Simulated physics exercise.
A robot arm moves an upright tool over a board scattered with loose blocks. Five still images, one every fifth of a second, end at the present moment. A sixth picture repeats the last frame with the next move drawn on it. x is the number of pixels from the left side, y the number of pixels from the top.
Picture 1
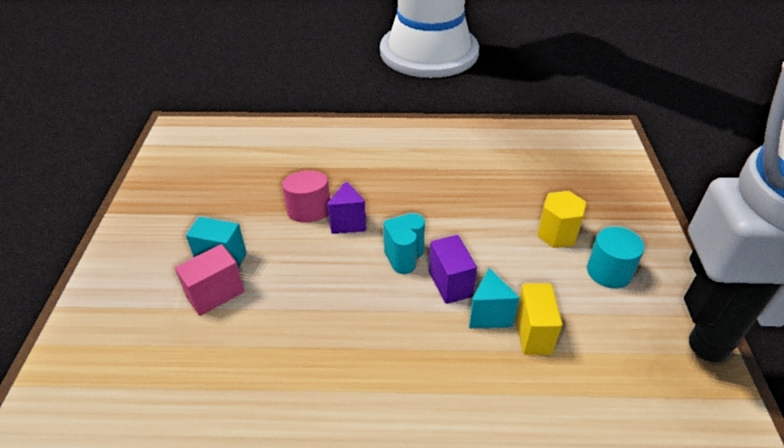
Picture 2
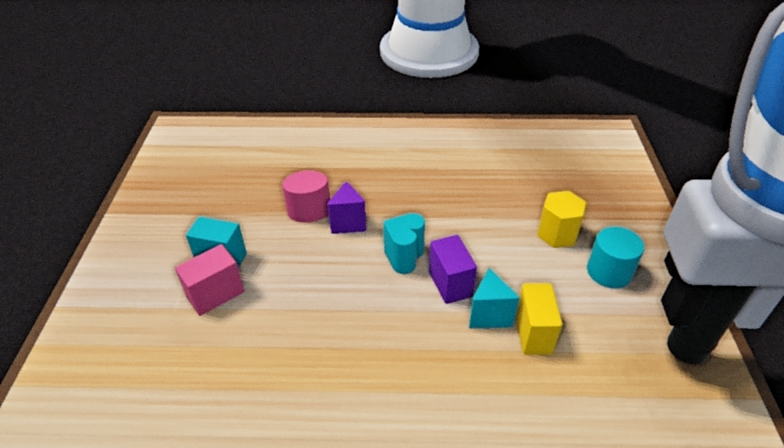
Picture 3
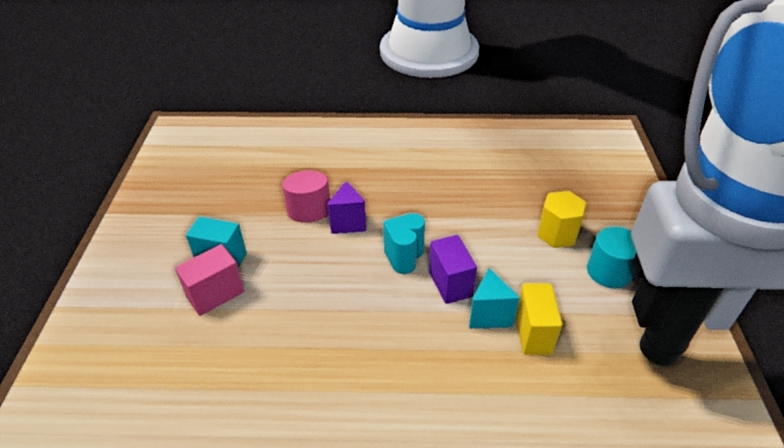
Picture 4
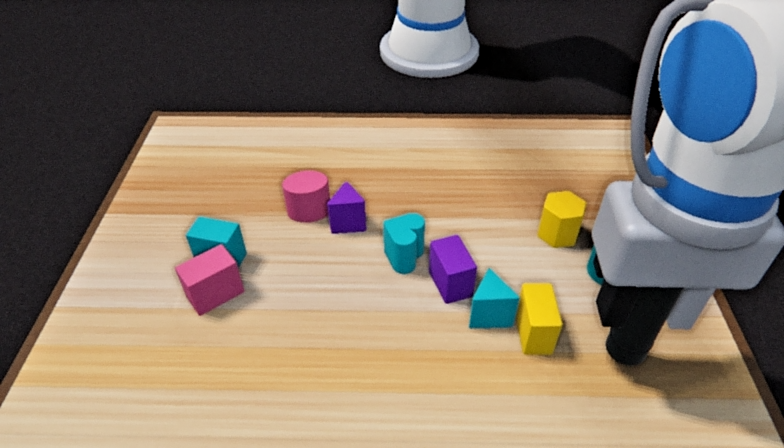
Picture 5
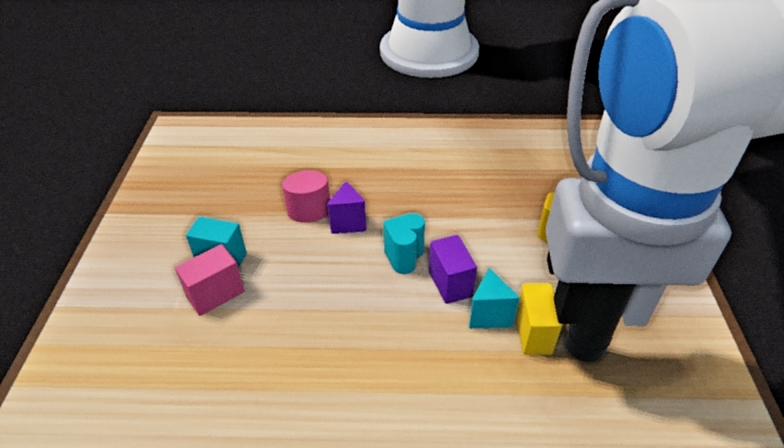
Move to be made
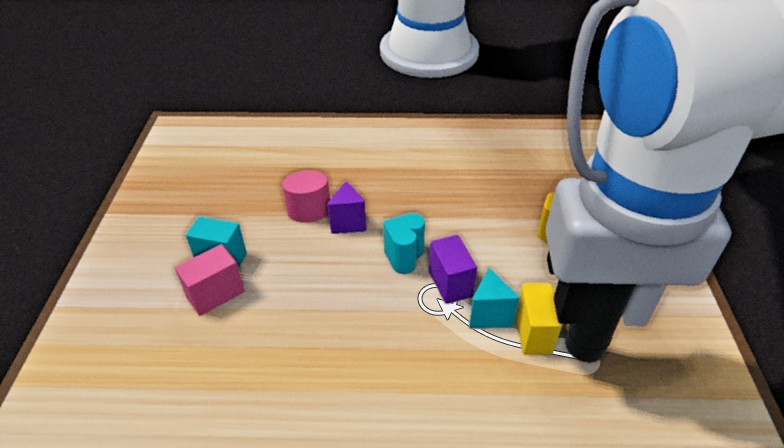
A white and blue robot arm with a black upright tool works at the right side of a pale wooden board, seen from above at a slant. Pink, turquoise, purple and yellow blocks lie scattered across the board, a white base standing behind it. The arm slides the tool steadily left to beside the yellow oblong, covering the turquoise cylinder from sight, while the blocks stay still.
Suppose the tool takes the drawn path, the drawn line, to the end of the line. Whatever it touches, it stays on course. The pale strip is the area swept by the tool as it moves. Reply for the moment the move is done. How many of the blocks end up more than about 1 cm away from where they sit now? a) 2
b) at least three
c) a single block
I choose b.
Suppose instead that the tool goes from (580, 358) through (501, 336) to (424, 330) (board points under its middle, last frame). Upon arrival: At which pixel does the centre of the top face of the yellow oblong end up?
The spot you're after is about (486, 275) in the image.
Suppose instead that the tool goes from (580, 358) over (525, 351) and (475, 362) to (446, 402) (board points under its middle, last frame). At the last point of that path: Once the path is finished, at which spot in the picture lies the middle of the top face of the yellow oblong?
Most likely (512, 293).
The drawn path runs from (580, 358) by way of (526, 347) and (476, 328) to (438, 299).
On the path given first. One third of the way, tool (528, 336); purple oblong (448, 252); turquoise three-sided block (483, 275), turned 15° anticlockwise; yellow oblong (516, 291), turned 70° clockwise.
Two thirds of the way, tool (477, 317); purple oblong (436, 246), turned 25° clockwise; turquoise three-sided block (473, 250); yellow oblong (481, 272), turned 95° clockwise.
At the end, tool (438, 288); purple three-sided block not moved; turquoise heart-shaped block (401, 224); purple oblong (429, 237), turned 50° clockwise; turquoise three-sided block (478, 236), turned 40° clockwise; yellow oblong (469, 255), turned 125° clockwise.
